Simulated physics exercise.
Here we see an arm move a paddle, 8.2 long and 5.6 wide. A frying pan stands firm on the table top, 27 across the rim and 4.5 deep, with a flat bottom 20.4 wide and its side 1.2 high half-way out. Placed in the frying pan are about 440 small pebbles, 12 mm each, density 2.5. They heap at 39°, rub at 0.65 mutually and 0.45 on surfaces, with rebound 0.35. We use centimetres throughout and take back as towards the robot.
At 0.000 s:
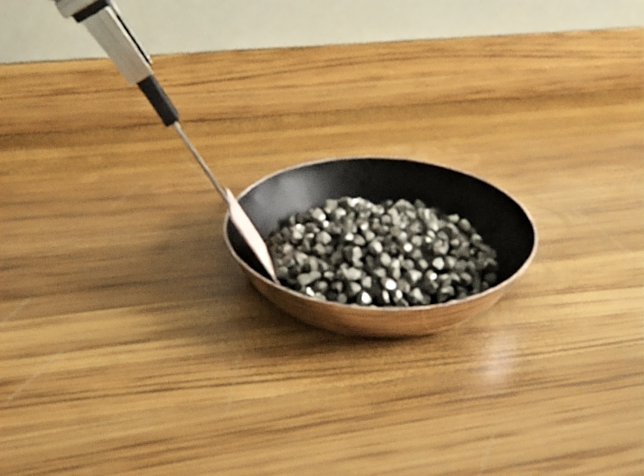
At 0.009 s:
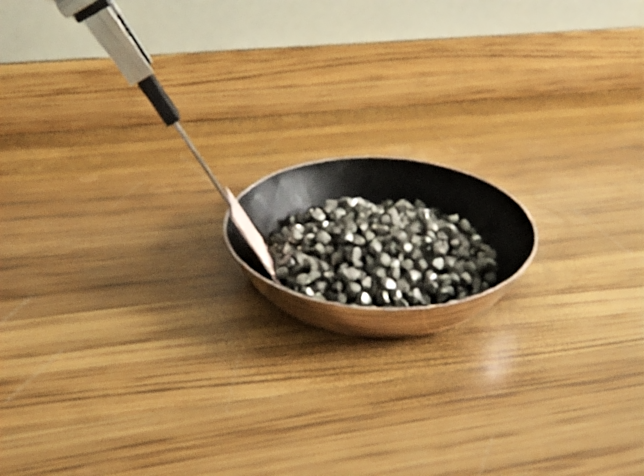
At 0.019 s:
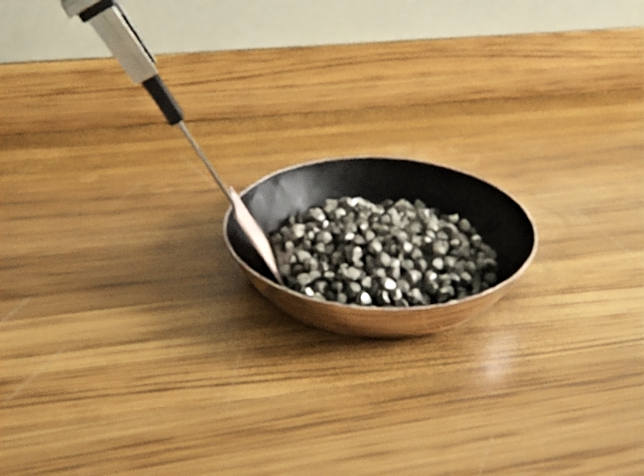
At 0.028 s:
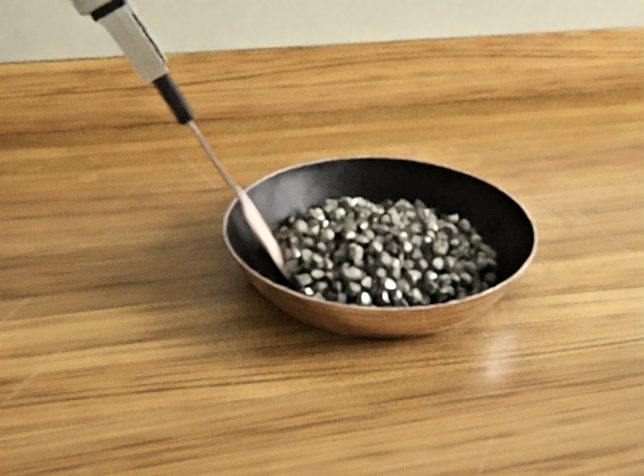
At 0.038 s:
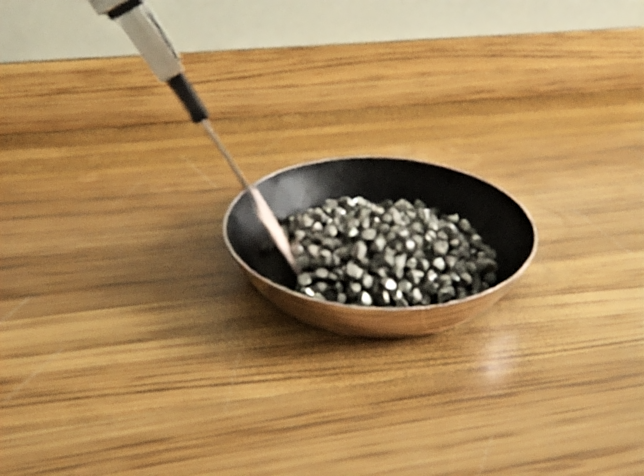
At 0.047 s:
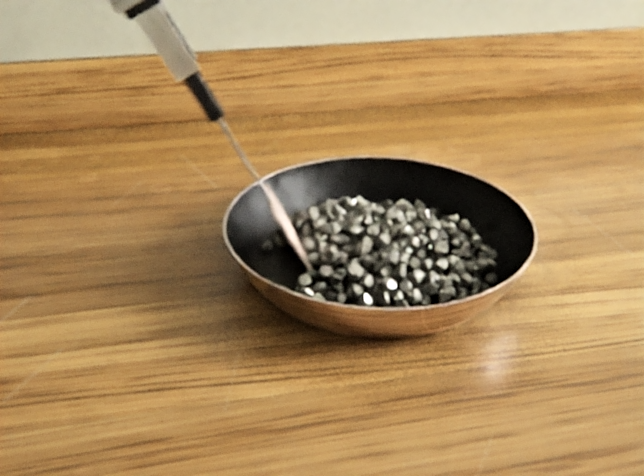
In the video, a mechanical arm holding a thin paddle in a dark frying pan of small grey pebbles barely moves at first, then slides the paddle a short way right along the pan's left side, nudging the nearby pebbles.
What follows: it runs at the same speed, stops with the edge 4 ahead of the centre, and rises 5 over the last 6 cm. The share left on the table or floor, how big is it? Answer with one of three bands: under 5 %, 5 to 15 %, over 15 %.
5 to 15 %.
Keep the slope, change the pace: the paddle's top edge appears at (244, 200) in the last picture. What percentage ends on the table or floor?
Some 0 percent.
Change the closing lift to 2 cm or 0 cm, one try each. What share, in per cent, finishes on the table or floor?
Result: Approx. 5 % and 0 %, one try each.
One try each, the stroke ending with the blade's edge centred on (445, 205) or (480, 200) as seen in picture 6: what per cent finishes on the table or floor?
The two tries give near 10 and near 15 in a hundred.
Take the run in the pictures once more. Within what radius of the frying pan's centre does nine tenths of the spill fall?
That works out to near 55 cm.
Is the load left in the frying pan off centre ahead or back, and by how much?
Roughly 3.5 centimetres ahead.
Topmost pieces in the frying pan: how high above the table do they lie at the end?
Peak at rest, approximately 4.5 centimetres.
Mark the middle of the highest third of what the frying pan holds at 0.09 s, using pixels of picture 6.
It is centred at about (394, 230).
After 0.07 s, sloping 63°, highest piece 6 above the table; 437 in the frying pan.
After 0.09 s, sloping 63°, highest piece 7 above the table; 437 in the frying pan.
After 0.30 s, sloping 63°, highest piece 8 above the table; 397 in the frying pan, 28 on the table or floor, 12 on the blade or in flight.
After 1.35 s, sloping 63°, highest piece 4 above the table; 397 in the frying pan, 40 on the table or floor.
At rest, 397 in the frying pan, 40 on the table or floor. That is 9 % on the table or floor.
